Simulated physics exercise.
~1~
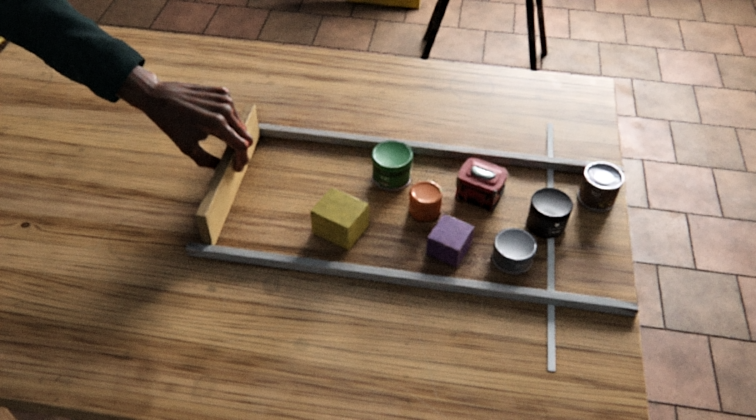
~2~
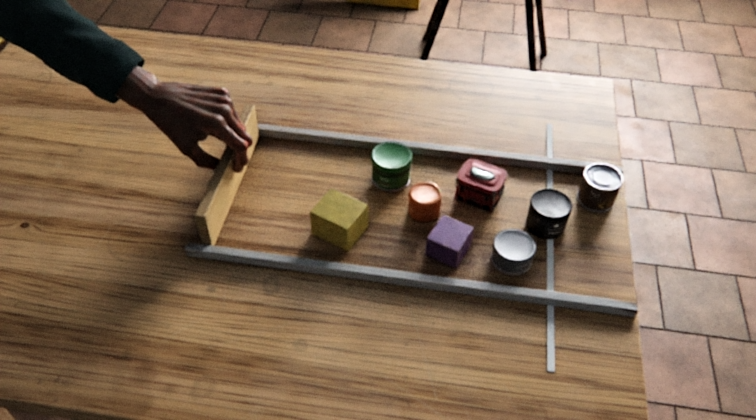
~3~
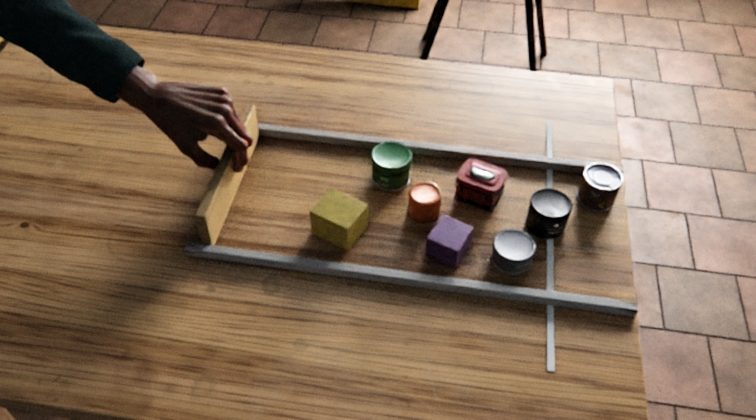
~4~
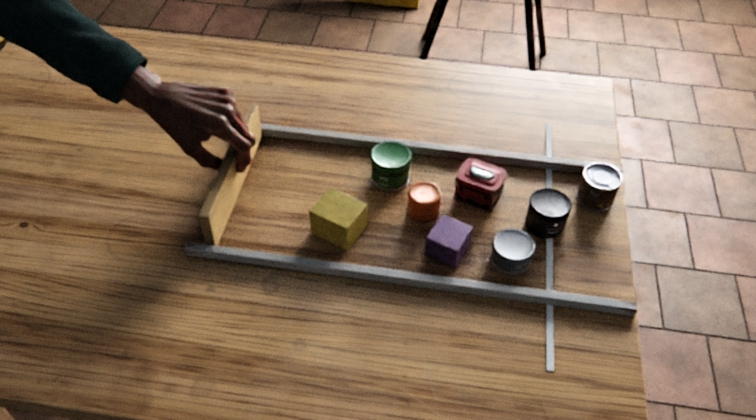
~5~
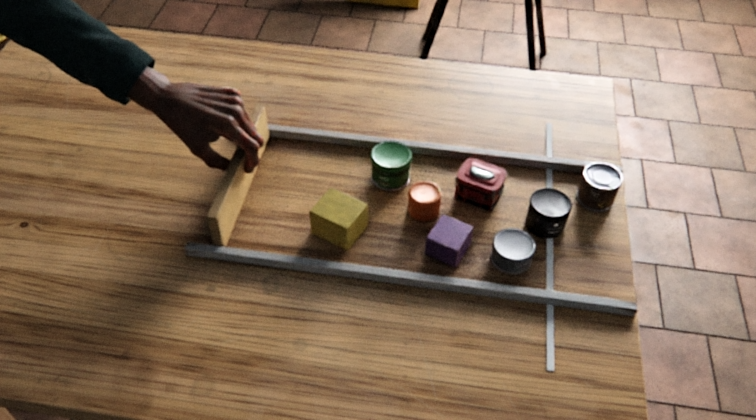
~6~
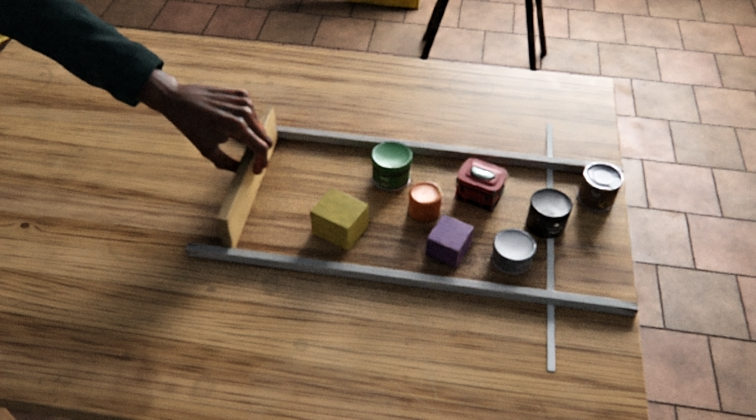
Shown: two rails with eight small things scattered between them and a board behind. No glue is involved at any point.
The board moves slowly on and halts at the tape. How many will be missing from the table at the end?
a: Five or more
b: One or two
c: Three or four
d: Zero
The answer is b.
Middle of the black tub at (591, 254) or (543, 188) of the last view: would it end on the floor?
Taking the two places in turn: It fails to stay, then it fails to stay.
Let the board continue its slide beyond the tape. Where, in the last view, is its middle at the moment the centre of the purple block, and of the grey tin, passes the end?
Around (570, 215), then around (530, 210).
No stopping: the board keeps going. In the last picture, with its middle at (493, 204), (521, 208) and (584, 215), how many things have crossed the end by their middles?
Past-the-end tally - position 1: 0, position 2: 0, position 3: 5.
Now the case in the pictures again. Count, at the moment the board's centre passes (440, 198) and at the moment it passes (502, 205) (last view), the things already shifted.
So far 6, and 7 at the second.
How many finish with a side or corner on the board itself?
The answer is 3.
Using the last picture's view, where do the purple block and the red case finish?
Approximately (618, 264) for one, approximately (606, 213) for the other.
A little later, none off yet; brown tin at rest near (600, 187); black tub at rest near (549, 214); grey tin at rest near (513, 251).
Next, none off yet; brown tin at rest near (600, 187); black tub at rest near (549, 214); grey tin moving near (521, 252).
Later still, none off yet; brown tin at rest near (600, 187); black tub shifted about its own width near (599, 230); grey tin shifted well along near (610, 266).
When it is over, the number that fall off is one or two; down, grey tin and black tub.
